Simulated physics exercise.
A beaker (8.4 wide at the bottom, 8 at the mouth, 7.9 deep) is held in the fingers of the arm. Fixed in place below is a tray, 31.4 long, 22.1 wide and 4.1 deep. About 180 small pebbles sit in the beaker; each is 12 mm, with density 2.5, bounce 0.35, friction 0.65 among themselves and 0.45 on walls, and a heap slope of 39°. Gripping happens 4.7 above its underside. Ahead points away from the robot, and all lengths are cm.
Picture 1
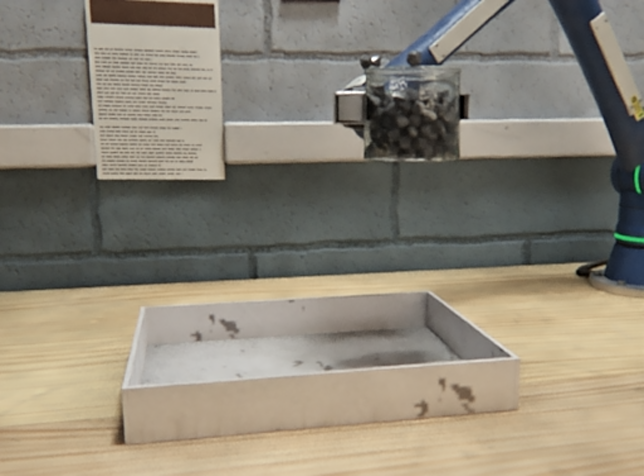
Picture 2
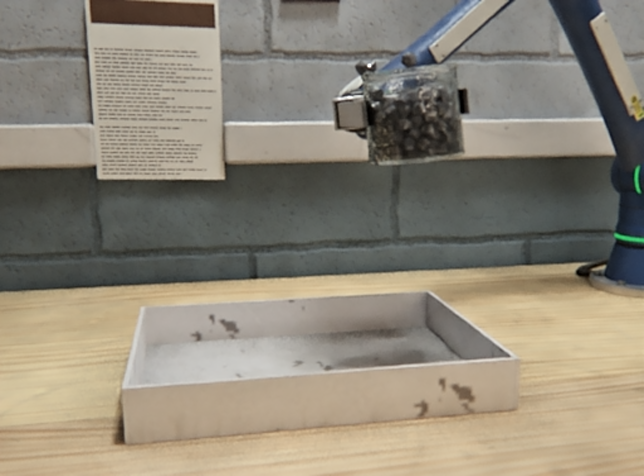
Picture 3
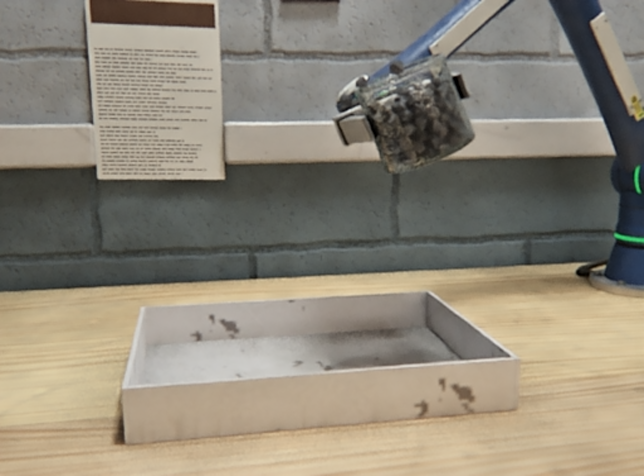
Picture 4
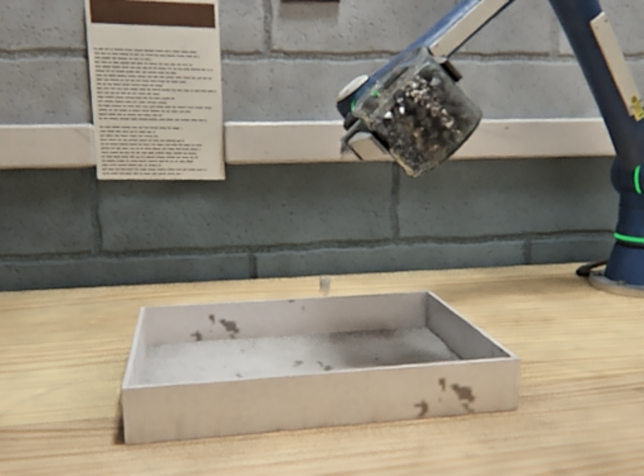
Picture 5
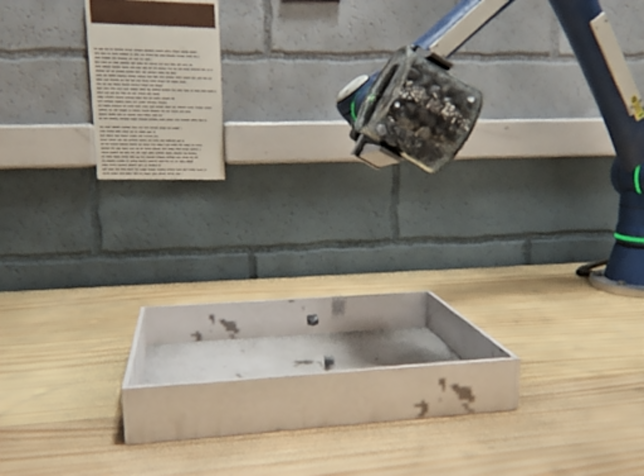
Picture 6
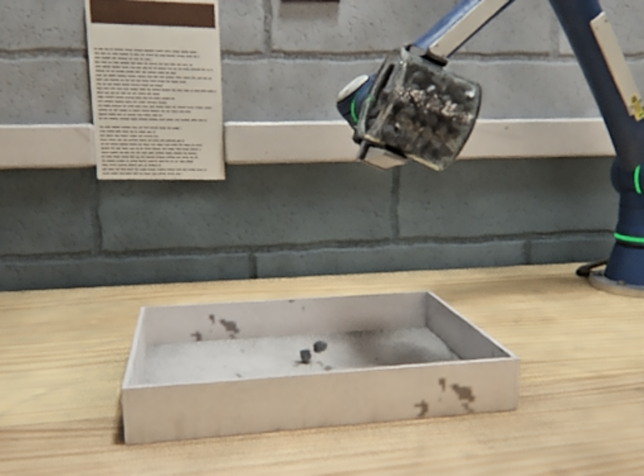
In the video, a blue robot arm tilts a clear beaker of small dark pebbles steeply above a shallow pale tray on a wooden table, and a few pebbles drop into the tray while most stay in the beaker.
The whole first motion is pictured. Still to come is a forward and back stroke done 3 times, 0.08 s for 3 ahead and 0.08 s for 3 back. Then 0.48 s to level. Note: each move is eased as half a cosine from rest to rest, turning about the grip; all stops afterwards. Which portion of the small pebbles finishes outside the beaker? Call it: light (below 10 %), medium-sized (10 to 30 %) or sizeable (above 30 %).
A sizeable share.
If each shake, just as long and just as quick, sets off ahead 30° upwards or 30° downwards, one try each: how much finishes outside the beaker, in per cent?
Estimates, in order: 60 % then 20 %.
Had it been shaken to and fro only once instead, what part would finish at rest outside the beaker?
Probably about 25 in a hundred.
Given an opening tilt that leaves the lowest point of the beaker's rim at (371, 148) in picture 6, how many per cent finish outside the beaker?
Estimate: About 75 per cent.
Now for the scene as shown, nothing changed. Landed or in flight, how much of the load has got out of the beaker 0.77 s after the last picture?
I'd put it at some 40 percent up to then.
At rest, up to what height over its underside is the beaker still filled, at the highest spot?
It reaches close to 7.0 cm in the end.
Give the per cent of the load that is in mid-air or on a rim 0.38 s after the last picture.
14 %.
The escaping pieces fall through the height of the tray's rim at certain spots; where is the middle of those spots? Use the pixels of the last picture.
They come through centred close to (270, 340).
Then, 0.38 s after the last picture, tilted 67° forward, highest piece 27 above the table; 127 in the beaker, 30 in the tray, 25 in flight or on a rim.
Then, 0.77 s after the last picture, tilted 23° forward, highest piece 26 above the table; 109 in the beaker, 72 in the tray, 1 in flight or on a rim.
Then, 1.16 s after the last picture, level, highest piece 28 above the table; 109 in the beaker, 73 in the tray.
Then, 2.21 s after the last picture, level, highest piece 28 above the table; 109 in the beaker, 73 in the tray.
Final count, 109 in the beaker, 73 in the tray. That is 40 % outside the beaker.
